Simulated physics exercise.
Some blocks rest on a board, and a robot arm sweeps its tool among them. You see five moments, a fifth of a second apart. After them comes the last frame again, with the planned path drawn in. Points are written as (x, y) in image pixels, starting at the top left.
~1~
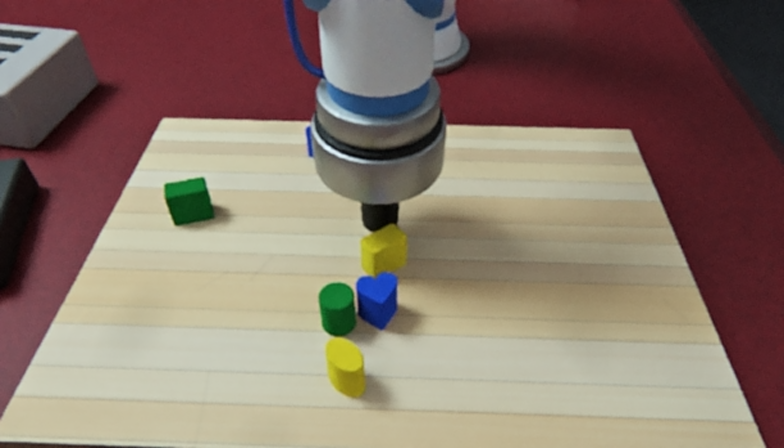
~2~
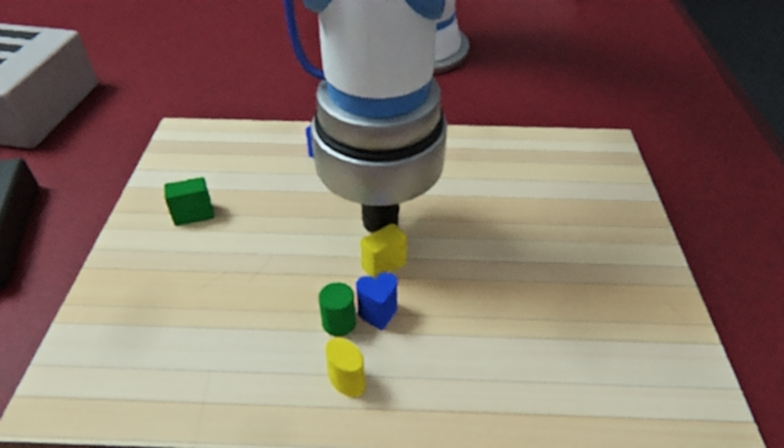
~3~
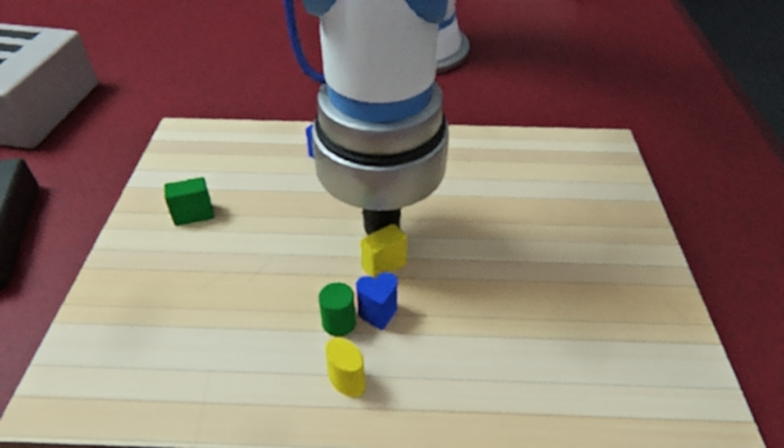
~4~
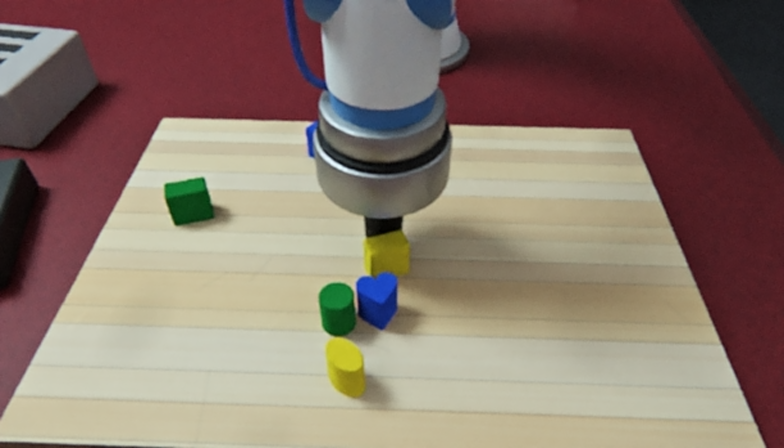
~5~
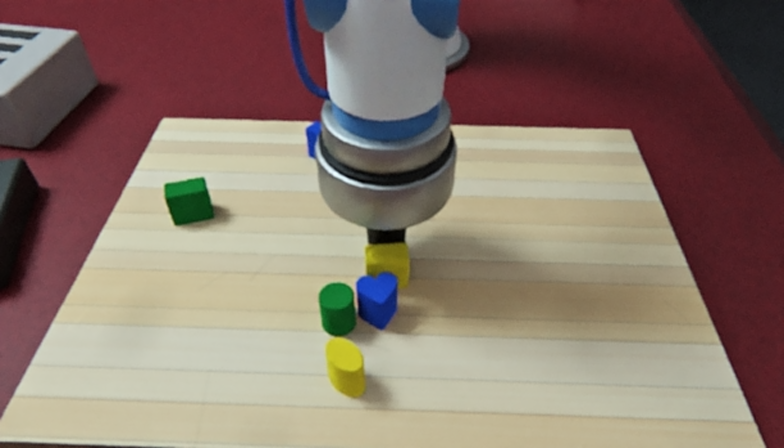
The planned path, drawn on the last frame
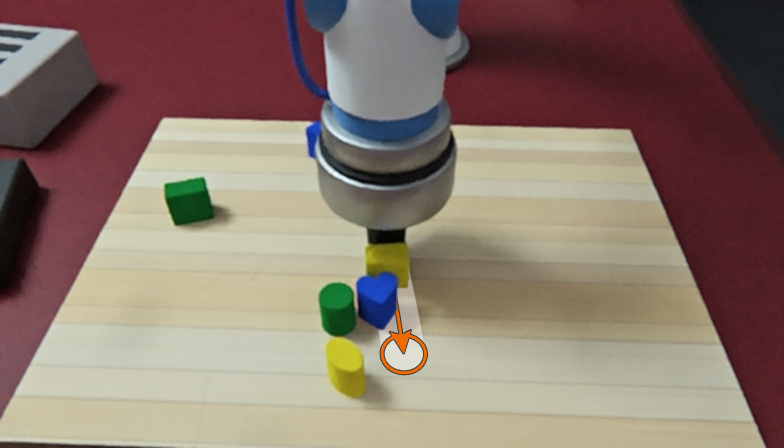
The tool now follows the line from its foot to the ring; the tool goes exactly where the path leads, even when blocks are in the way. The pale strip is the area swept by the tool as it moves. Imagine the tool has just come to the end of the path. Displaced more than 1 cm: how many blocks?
Moved: 3 or more.
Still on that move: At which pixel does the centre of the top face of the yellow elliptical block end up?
Around (322, 375).
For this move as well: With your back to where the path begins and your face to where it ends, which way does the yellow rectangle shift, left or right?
Over to the right.
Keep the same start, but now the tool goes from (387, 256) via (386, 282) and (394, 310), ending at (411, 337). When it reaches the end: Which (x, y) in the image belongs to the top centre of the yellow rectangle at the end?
Just about (399, 342).
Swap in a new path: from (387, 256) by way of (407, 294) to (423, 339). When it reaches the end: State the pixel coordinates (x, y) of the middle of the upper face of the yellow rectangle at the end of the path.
My best guess is (396, 335).
The drawn path runs from (387, 256) directly to (404, 354).
On the path given first. One third of the way, tool at (393, 273); blue heart at (374, 306), turned 20° clockwise; yellow rectangle at (390, 284), turned 10° clockwise.
Two thirds of the way, tool at (399, 306); yellow elliptical block at (338, 361), turned 15° clockwise; blue heart at (366, 338), turned 40° clockwise; yellow rectangle at (391, 320), turned 30° clockwise.
At the end, tool at (404, 342); green circular block not moved; yellow elliptical block at (322, 375), turned 60° clockwise; blue heart at (357, 372), turned 60° clockwise; yellow rectangle at (390, 360), turned 50° clockwise.
